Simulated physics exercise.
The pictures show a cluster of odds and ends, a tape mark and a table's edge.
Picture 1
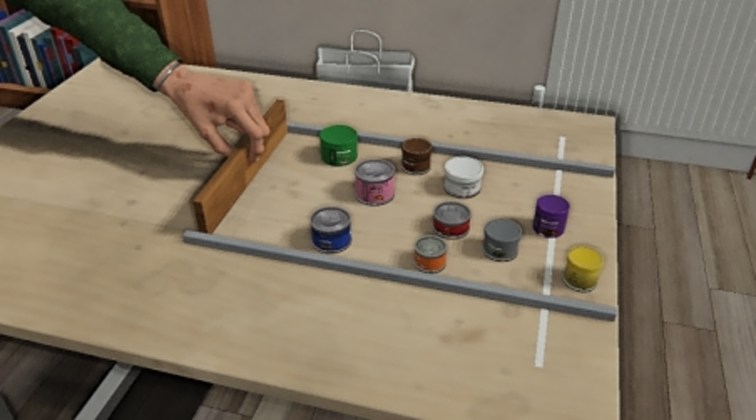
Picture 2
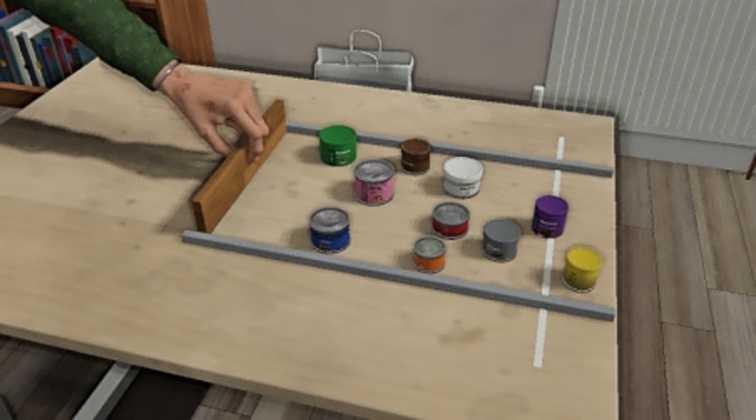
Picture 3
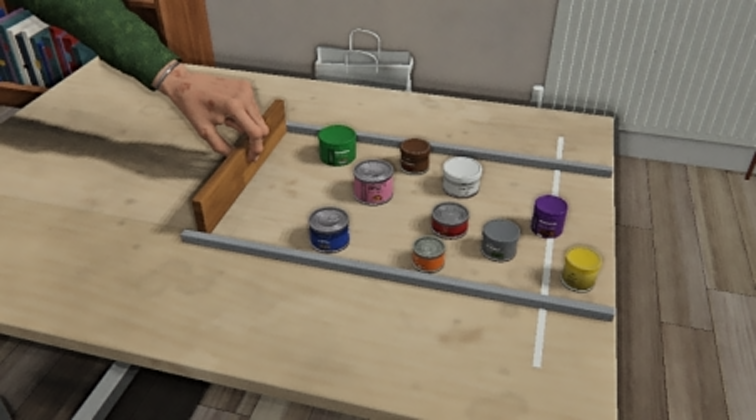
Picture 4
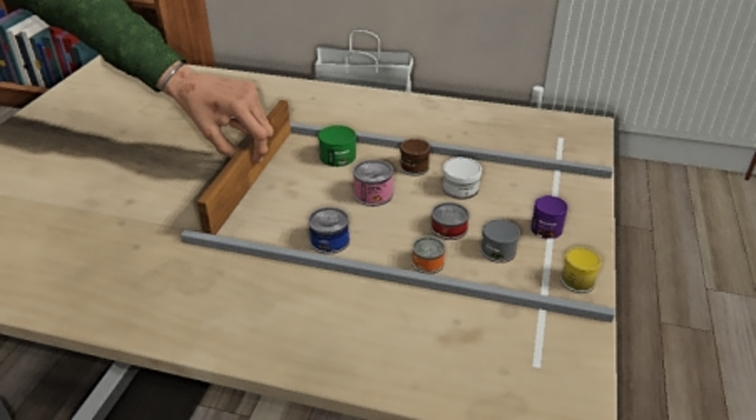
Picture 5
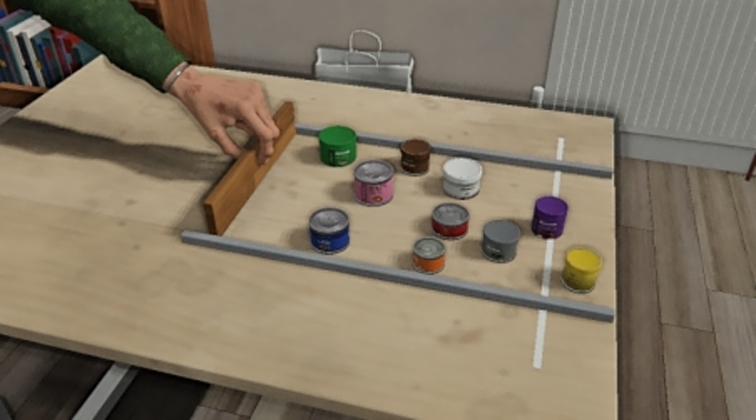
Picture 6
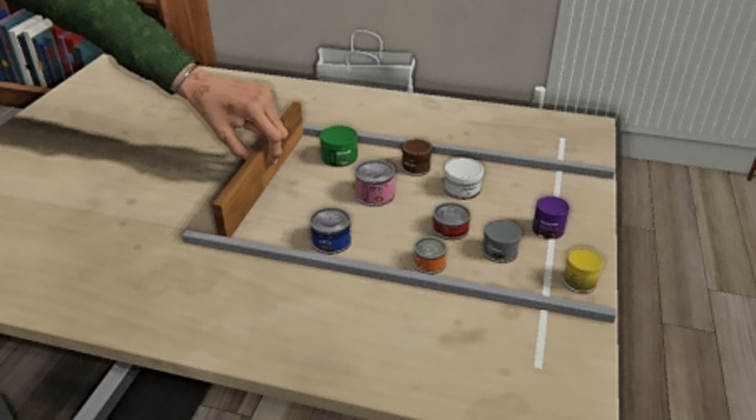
On a light wooden table, a hand in a green sleeve holds a wooden board upright beside a scattered group of coloured tins, then moves it slightly right between two grey rails while the tins stay still.
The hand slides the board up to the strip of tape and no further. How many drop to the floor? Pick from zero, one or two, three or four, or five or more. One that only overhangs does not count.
In the end the number that fall off is one or two.
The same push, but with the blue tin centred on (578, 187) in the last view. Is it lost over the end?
Then it falls.
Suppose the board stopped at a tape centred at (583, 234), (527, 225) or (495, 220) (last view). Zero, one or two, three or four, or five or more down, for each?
For each place: At least five; none; none at all.
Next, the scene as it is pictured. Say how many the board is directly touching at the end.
That makes 4.
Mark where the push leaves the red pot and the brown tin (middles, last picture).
The red pot at (571, 244), the brown tin at (612, 177).
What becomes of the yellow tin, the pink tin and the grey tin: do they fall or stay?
The yellow tin is lost, the pink tin remains up, the grey tin holds on.
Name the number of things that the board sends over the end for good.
Fallen: 1.
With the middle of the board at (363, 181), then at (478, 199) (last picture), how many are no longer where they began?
First 4, then 8.
Soon after, none off yet; yellow tin at rest near (582, 271); purple tub at rest near (551, 218); grey tin at rest near (501, 241).
In the end, the number that fall off is one or two; gone, yellow tin.
